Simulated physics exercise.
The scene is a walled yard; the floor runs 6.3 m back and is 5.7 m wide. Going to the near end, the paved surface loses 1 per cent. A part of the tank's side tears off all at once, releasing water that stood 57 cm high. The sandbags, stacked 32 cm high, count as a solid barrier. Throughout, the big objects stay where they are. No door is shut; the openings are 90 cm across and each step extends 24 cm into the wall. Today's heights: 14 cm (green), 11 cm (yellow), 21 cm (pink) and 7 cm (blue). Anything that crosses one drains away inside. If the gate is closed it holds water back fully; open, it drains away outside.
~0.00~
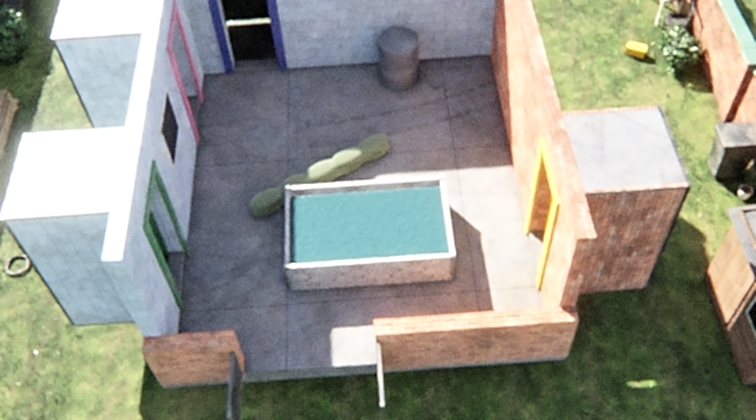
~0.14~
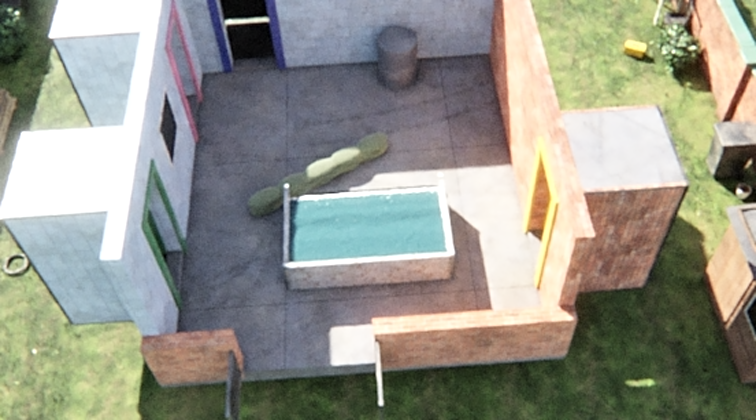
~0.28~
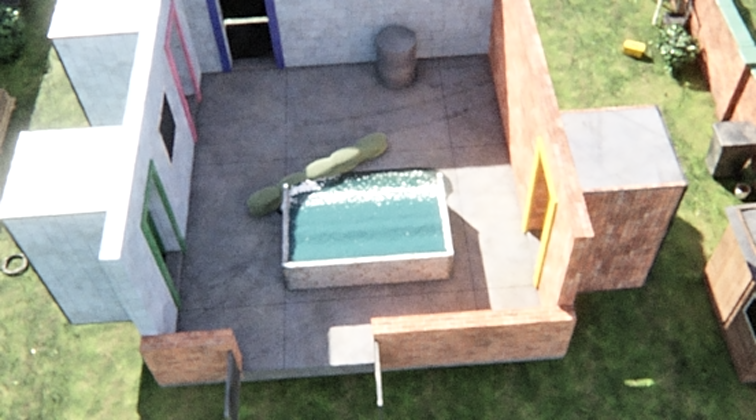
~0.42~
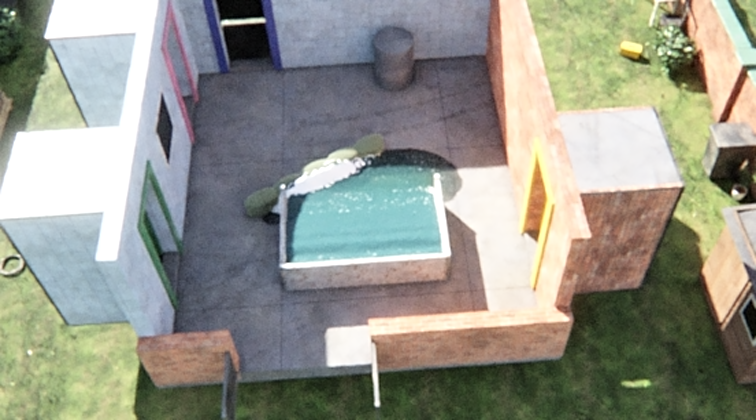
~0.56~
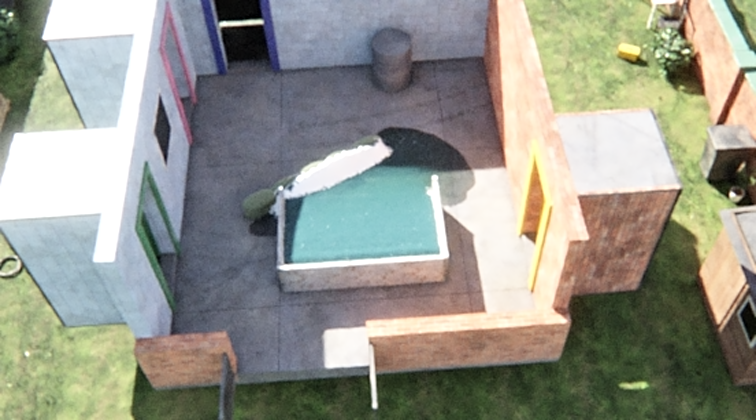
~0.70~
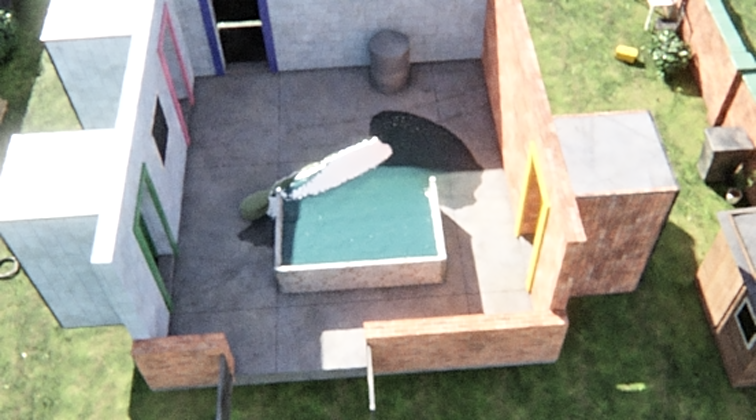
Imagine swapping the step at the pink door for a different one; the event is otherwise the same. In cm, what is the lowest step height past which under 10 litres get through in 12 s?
Close to 7 cm is just enough.
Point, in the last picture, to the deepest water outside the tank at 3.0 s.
Around pixel (405, 68).
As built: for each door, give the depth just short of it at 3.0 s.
Depths in cm: Green 3, yellow 3, pink 0, blue 1.
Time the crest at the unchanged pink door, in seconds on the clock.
Near 7.5 seconds.
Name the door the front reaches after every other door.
I'd say the pink door.
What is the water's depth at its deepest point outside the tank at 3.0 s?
Roughly 36 cm.
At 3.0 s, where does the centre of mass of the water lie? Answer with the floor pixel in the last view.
(395, 179).
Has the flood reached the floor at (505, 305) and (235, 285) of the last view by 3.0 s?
Taking them in turn, they come out spared and submerged.
After 1.4 s water covers 35 % of the floor, deepest (40 cm) near (356, 170); it has not reached the pink door.
After 3.0 s water covers 35 % of the floor, deepest (36 cm) near (405, 68); it has not reached the pink door.
After 12.0 s water covers 95 % of the floor, deepest (12 cm) near (165, 366); 5 cm at the pink door, 0 litres in over its 21 cm step.
At the pink door as built, the water arrived by 5.1 s and peaked near 12 cm at 7.4 s.
With a step of 6 cm, 15 litres would have come in within the 12 s; with 8 cm, 5 litres. So under 10 litres takes about 7 cm.
